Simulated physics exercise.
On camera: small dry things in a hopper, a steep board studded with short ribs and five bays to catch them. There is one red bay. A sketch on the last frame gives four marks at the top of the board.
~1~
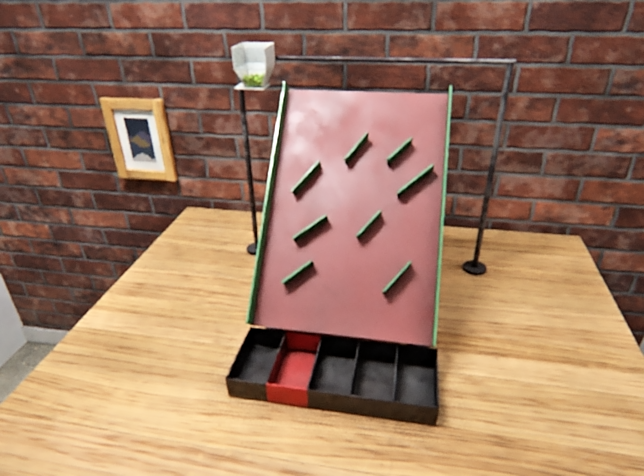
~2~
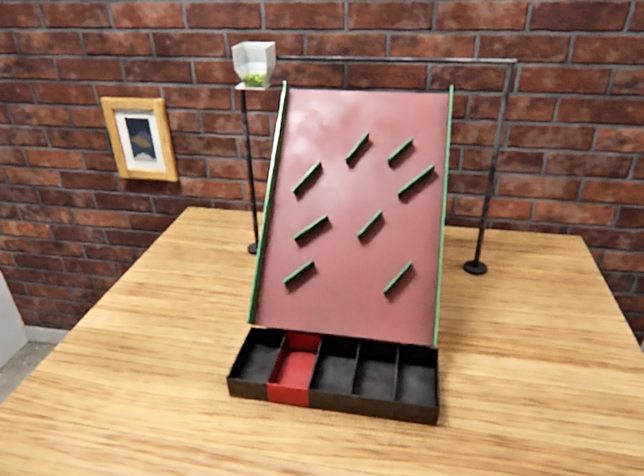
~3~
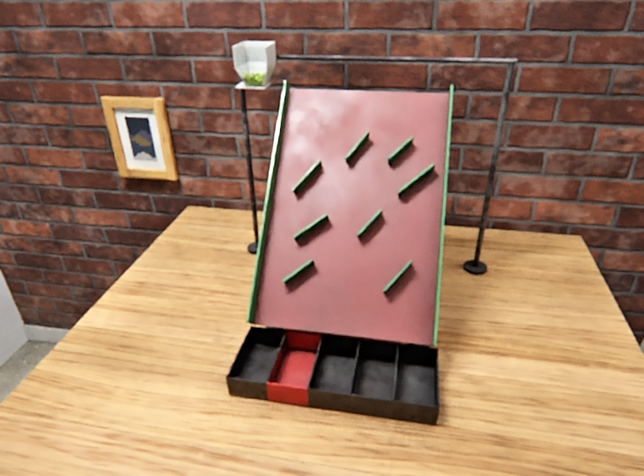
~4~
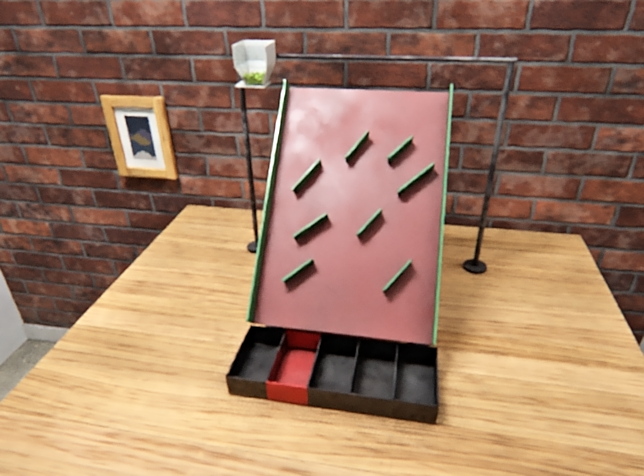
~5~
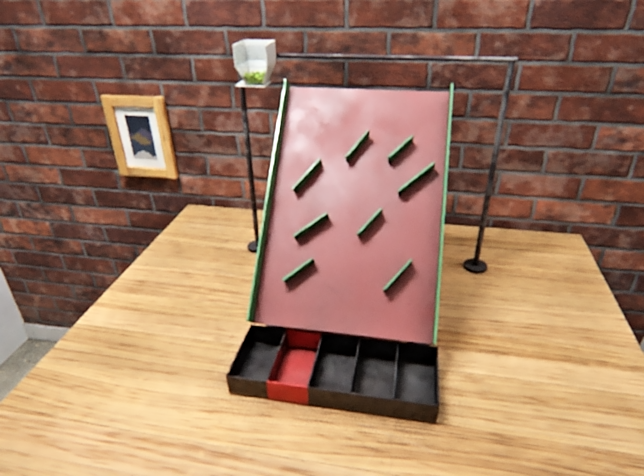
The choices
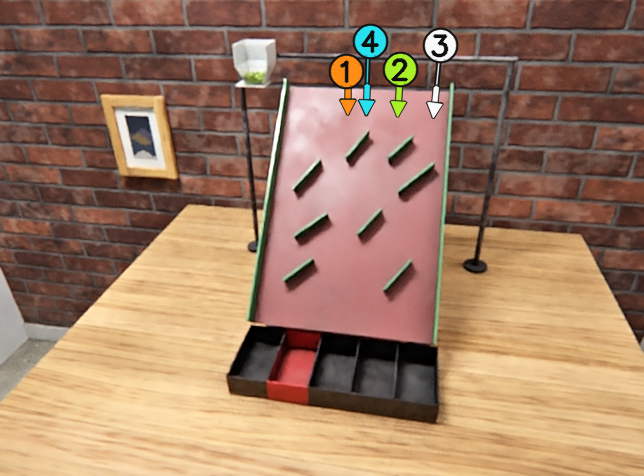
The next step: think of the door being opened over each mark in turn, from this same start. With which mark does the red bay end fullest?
The answer is mark 2.
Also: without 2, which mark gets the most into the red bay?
3.
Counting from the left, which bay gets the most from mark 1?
The first from the left.
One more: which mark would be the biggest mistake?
1.
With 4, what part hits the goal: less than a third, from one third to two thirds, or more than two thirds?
It is less than a third.
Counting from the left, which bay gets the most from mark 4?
The first.
On the marked copy, mark 1 meets the board at (347, 109); mark 2 meets the board at (397, 110); mark 3 meets the board at (433, 112); mark 4 meets the board at (366, 109).
Choosing 1, about a tenth in the red bay, the larger part in other bays, about a tenth outside the box.
Choosing 2, roughly two thirds in the red bay, roughly a third in other bays.
Choosing 3, roughly a third in the red bay, roughly two thirds in other bays.
Choosing 4, roughly a quarter in the red bay, the larger part in other bays, just a few outside the box.
